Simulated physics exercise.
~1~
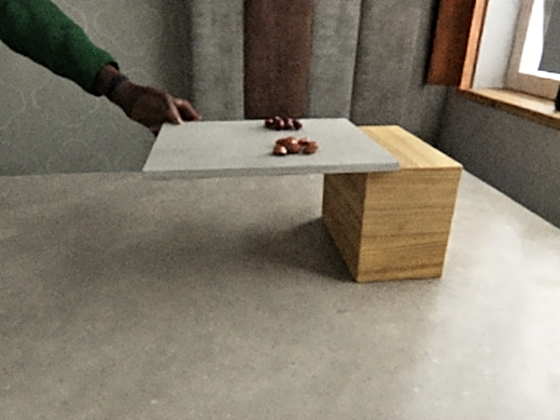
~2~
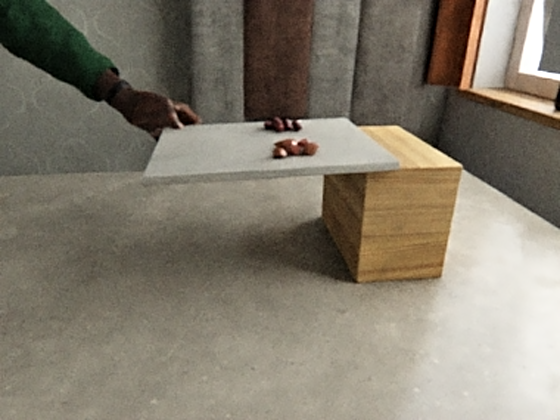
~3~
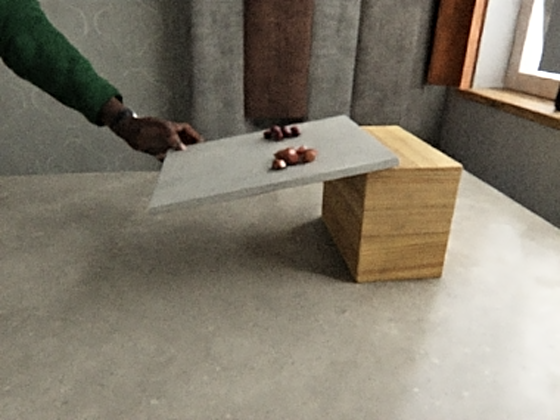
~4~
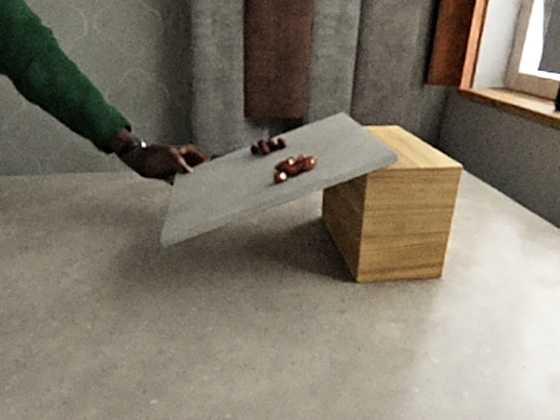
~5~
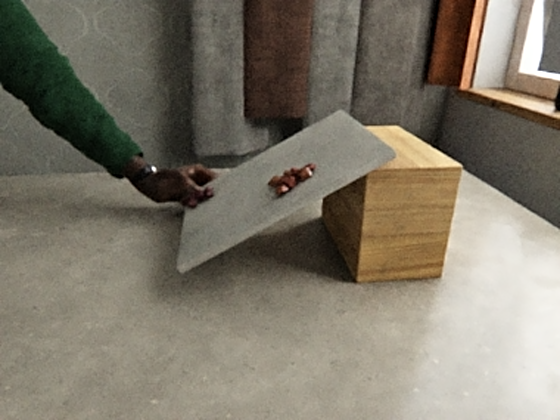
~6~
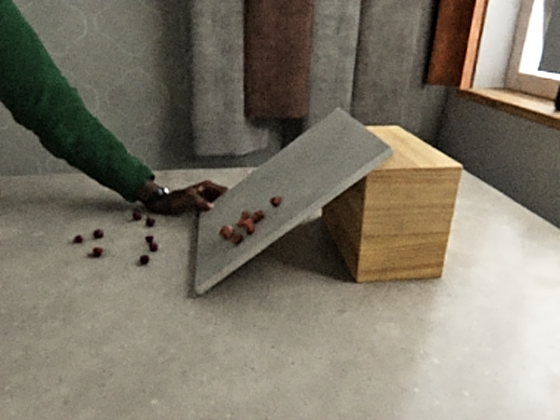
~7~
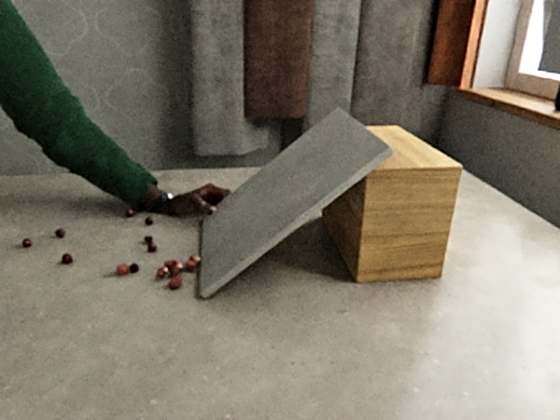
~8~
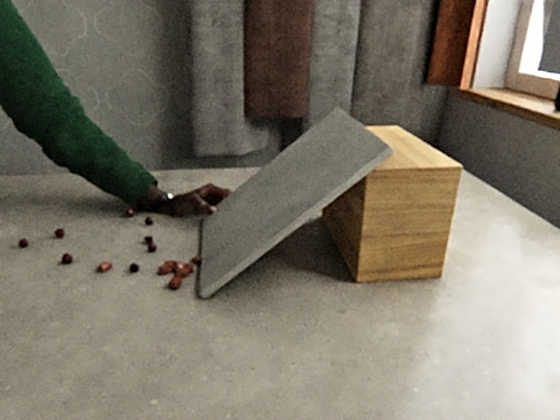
On a grey concrete surface before hanging strips of grey and brown cloth, a hand in a green sleeve holds up the left end of a grey board whose right end rests on a wooden block. Two small heaps sit on top, dark red berry-like things behind and reddish-brown nut-like pieces in front. The hand lowers its end, and the board tilts steadily. The far heap slides off first and scatters leftward, then the near heap follows. The board settles as a ramp, with the near pieces mostly at its foot and the dark ones spread farther out.
